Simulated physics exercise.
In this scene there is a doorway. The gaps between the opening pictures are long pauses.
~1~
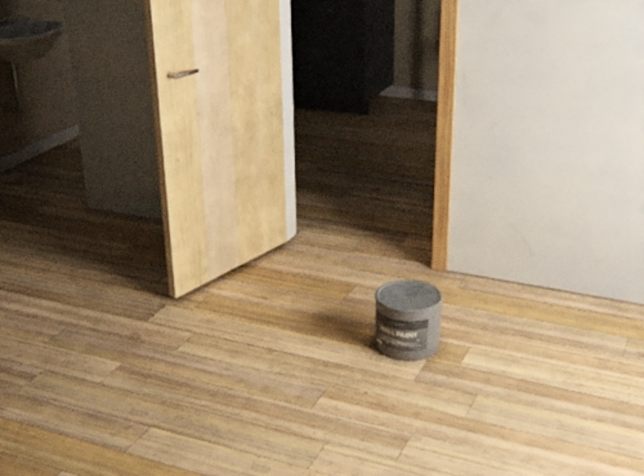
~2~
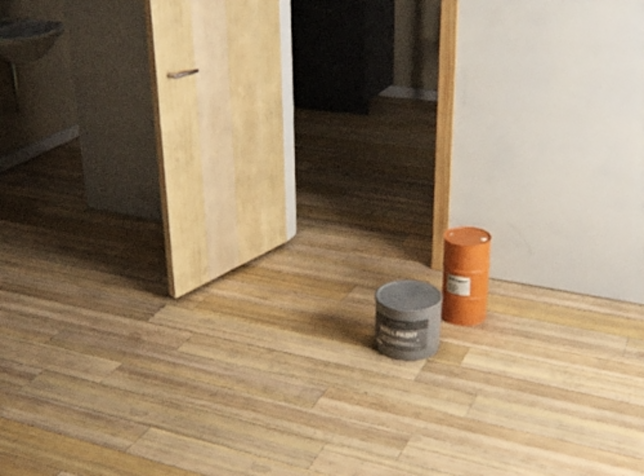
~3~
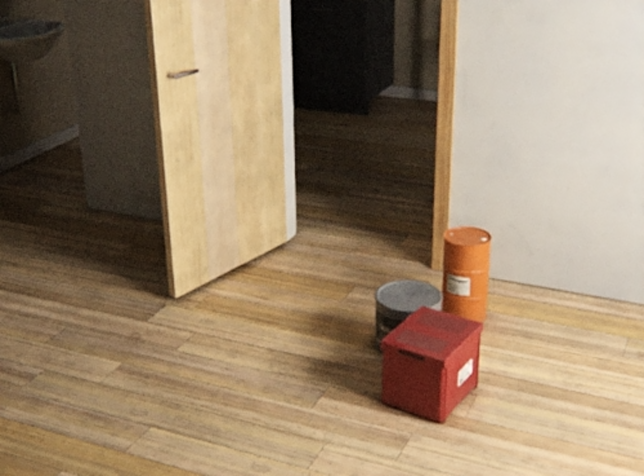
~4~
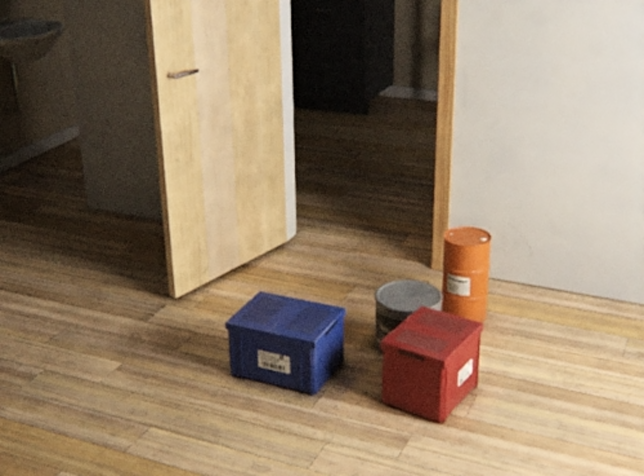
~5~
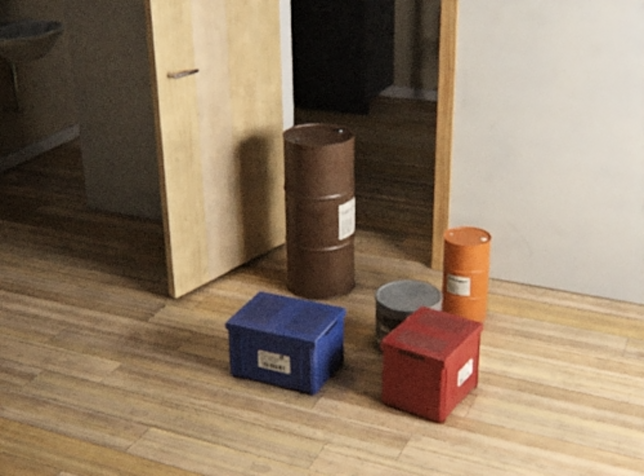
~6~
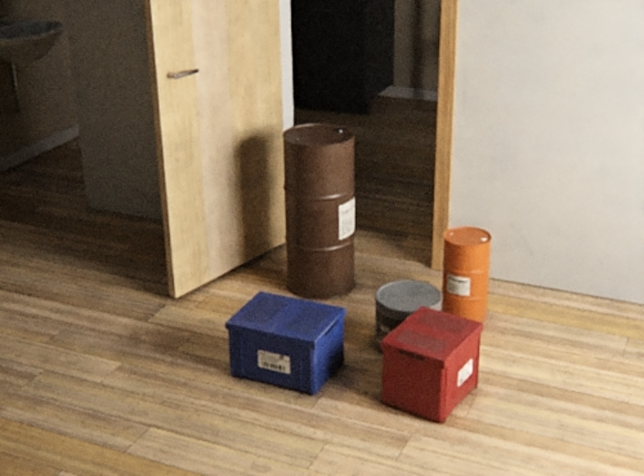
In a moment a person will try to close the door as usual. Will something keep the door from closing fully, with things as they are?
Yes, it gets held up.
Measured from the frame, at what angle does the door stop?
It comes to about 65°.
Then, 0.40 s past the last view, open by 95°.
Then, 0.70 s past the last view, open by 76°.
Then, 0.90 s past the last view, open by 64°.
Finally, open by 63°; all 5 still in place. Final places as the last picture's camera would see them, brown drum near (324, 212).
